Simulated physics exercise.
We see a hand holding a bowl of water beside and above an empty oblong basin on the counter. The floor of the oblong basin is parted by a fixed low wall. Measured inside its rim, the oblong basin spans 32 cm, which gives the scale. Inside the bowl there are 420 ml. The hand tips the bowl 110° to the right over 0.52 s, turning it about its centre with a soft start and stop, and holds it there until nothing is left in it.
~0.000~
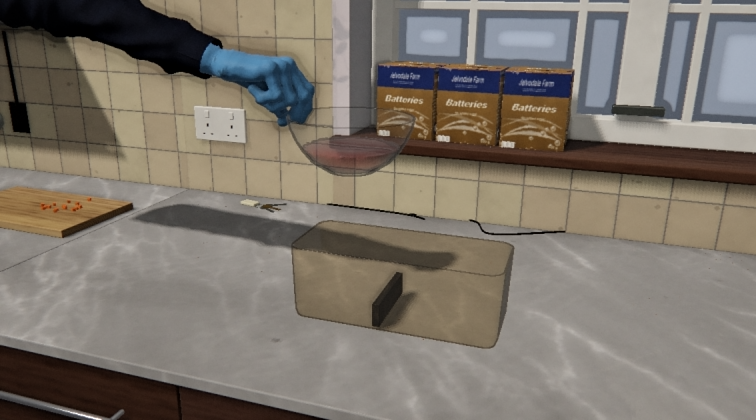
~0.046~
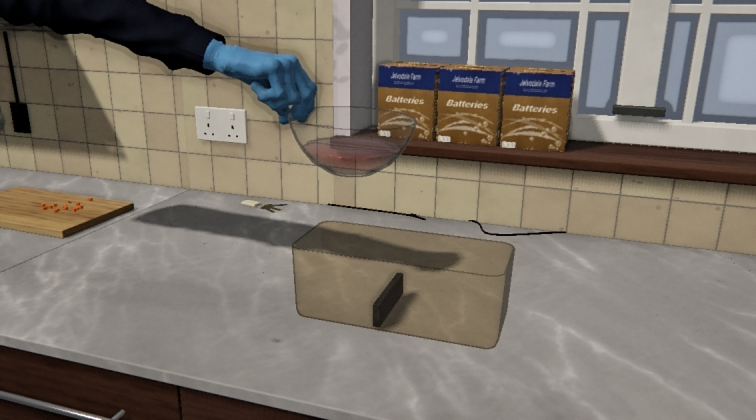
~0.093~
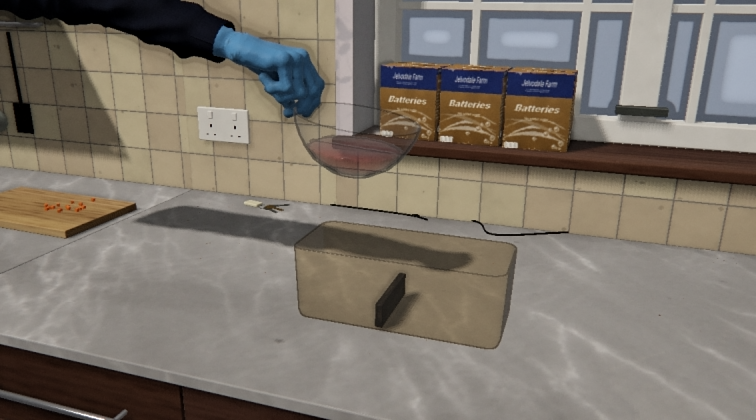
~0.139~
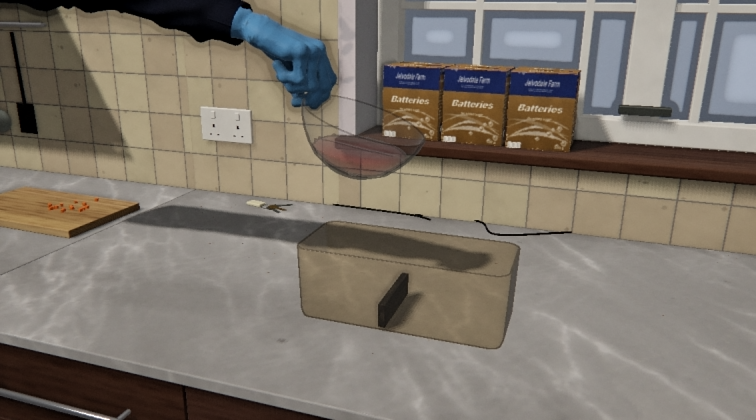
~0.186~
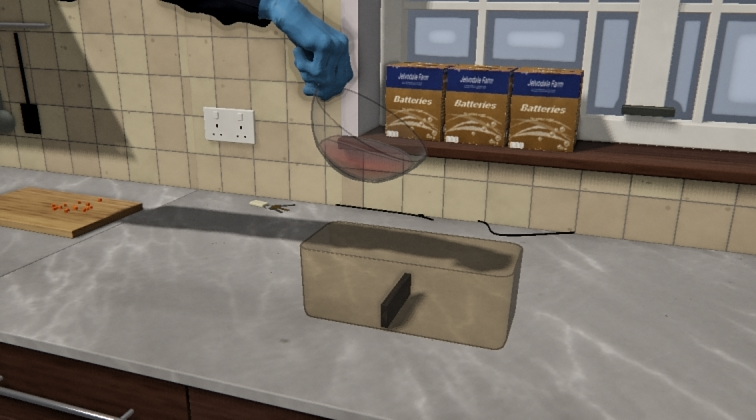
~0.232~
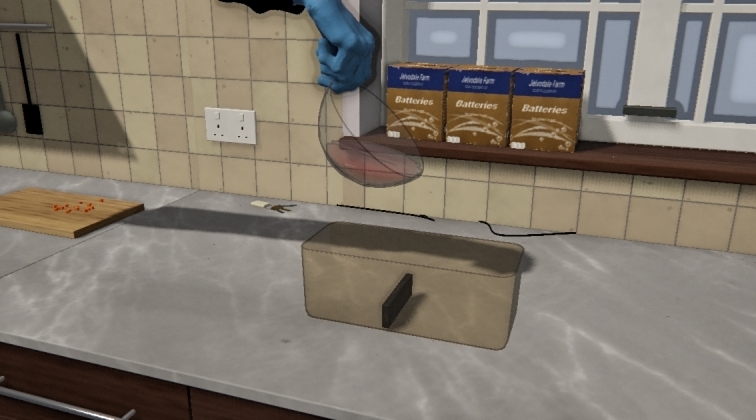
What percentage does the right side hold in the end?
About 80 per cent.
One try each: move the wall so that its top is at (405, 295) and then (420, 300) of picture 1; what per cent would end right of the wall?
First try about 65 %, second try about 45 %.
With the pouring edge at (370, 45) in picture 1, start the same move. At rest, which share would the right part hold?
Then I'd expect something near 60 per cent.
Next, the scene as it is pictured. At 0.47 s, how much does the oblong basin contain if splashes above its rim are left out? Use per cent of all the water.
Near 80 in a hundred.
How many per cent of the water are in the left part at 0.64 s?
Left share: Approx. 8 %.
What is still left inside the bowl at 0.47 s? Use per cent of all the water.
About 0 per cent.
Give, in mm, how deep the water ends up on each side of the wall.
Final reading - left some 4 mm, right some 16 mm.
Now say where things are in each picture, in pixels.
The first frame shows tilt 0°; pouring edge (412, 122); surface from (308, 142) to (399, 149); the oblong basin's rim runs from (306, 234) to (509, 261); the wall's top is at (388, 288).
The second frame shows tilt 2°; pouring edge (414, 125); surface from (309, 141) to (400, 151).
The third frame shows tilt 8°; pouring edge (418, 133); surface from (313, 139) to (403, 153).
The fourth frame shows tilt 18°; pouring edge (422, 145); surface from (318, 137) to (405, 156).
The fifth frame shows tilt 31°; pouring edge (423, 160); surface from (325, 138) to (410, 161).
The sixth frame shows tilt 46°; pouring edge (419, 176); surface from (331, 141) to (414, 167).
By 0.47 s the tilt is 107° and 0 per cent is still to pour, 0 is left of the wall and 79 right of it.
By 0.64 s the tilt is 110° and 0 per cent is still to pour, 8 is left of the wall and 80 right of it.
By 0.82 s the tilt is 110° and 0 per cent is still to pour, 12 is left of the wall and 80 right of it.
By 1.02 s the tilt is 110° and 0 per cent is still to pour, 13 is left of the wall and 80 right of it.
At rest 13 per cent lies left of the wall, 80 right of it and 6 outside.
